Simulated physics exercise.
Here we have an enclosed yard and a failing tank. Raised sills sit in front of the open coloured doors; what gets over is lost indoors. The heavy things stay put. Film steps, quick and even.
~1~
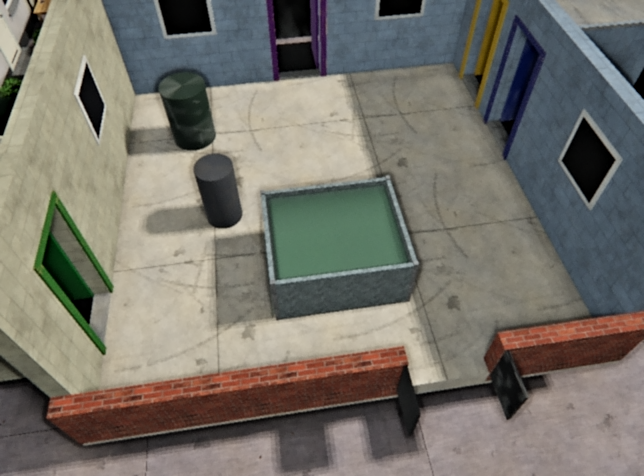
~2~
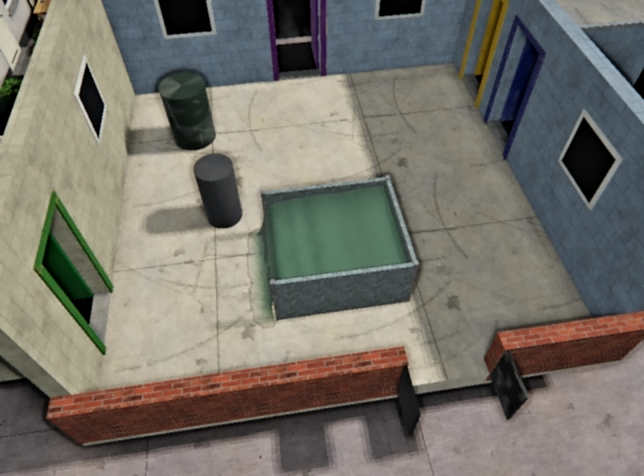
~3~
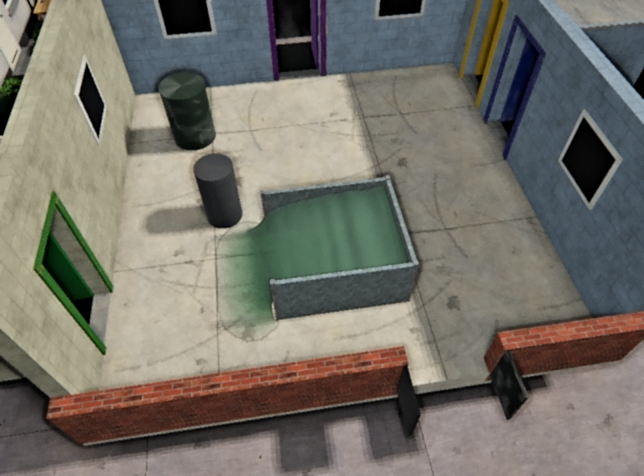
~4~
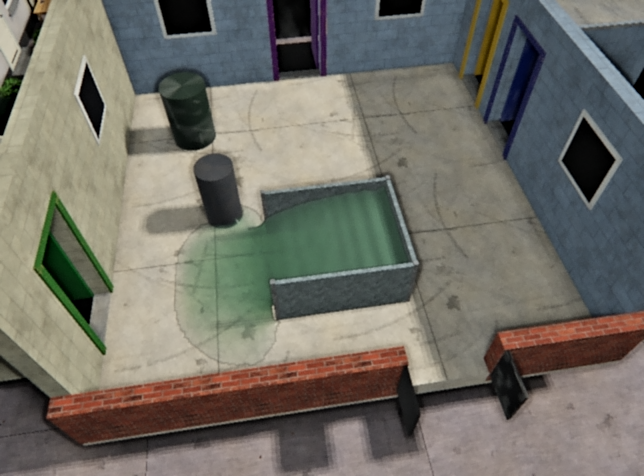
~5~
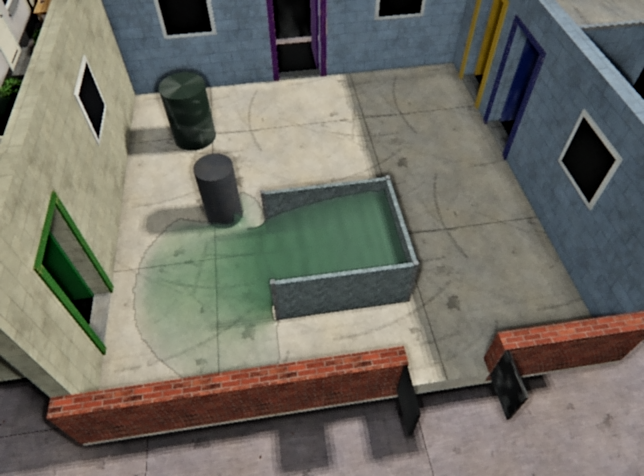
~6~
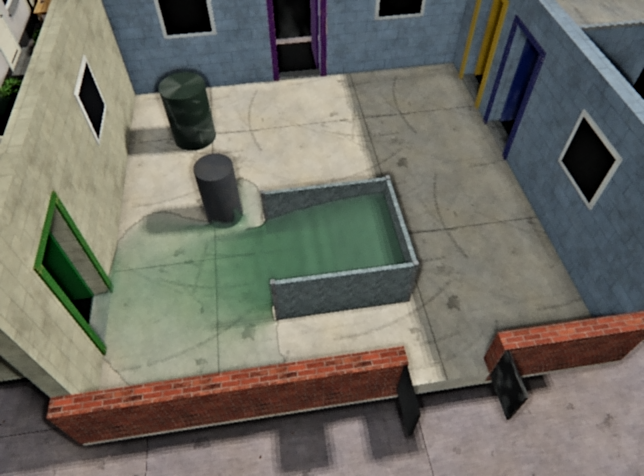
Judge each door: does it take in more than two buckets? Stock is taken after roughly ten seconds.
My call: The green door takes in more, the purple door keeps it to two or fewer, the blue door keeps it to two or fewer, the yellow door keeps it to two or fewer.
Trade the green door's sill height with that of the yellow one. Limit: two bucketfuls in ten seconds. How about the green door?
Result for green: Above the limit.
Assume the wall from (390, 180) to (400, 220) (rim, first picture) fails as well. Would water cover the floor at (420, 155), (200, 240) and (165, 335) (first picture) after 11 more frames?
Submerged, unwetted, unwetted.
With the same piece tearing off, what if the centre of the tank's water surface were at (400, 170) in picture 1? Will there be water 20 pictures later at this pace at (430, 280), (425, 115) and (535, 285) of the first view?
In order: Untouched, untouched, untouched.
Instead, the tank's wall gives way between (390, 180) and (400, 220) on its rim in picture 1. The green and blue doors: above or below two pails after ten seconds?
Looks like the green door tops the limit but the blue door tops the limit.
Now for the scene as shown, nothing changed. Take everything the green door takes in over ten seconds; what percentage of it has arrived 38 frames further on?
My estimate is close to 95 per cent.
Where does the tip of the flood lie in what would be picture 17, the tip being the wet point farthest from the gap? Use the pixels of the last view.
I'd put it around (136, 98).
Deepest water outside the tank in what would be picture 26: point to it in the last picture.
Close to (134, 109), I'd say.
A moment on, water covers 20 % of the floor; the green door far over two buckets in, the purple door not reached, the blue door not reached, the yellow door not reached.
Next, water covers 25 % of the floor; the green door far over two buckets in, the purple door not reached, the blue door not reached, the yellow door not reached.
Then, water covers 40 % of the floor; the green door far over two buckets in, the purple door not reached, the blue door not reached, the yellow door not reached.
Later, water covers 70 % of the floor; the green door far over two buckets in, the purple door wet at the sill, nothing in, the blue door not reached, the yellow door not reached.
In the end, water covers 95 % of the floor; the green door far over two buckets in, the purple door wet at the sill, nothing in, the blue door wet at the sill, nothing in, the yellow door wet at the sill, nothing in.
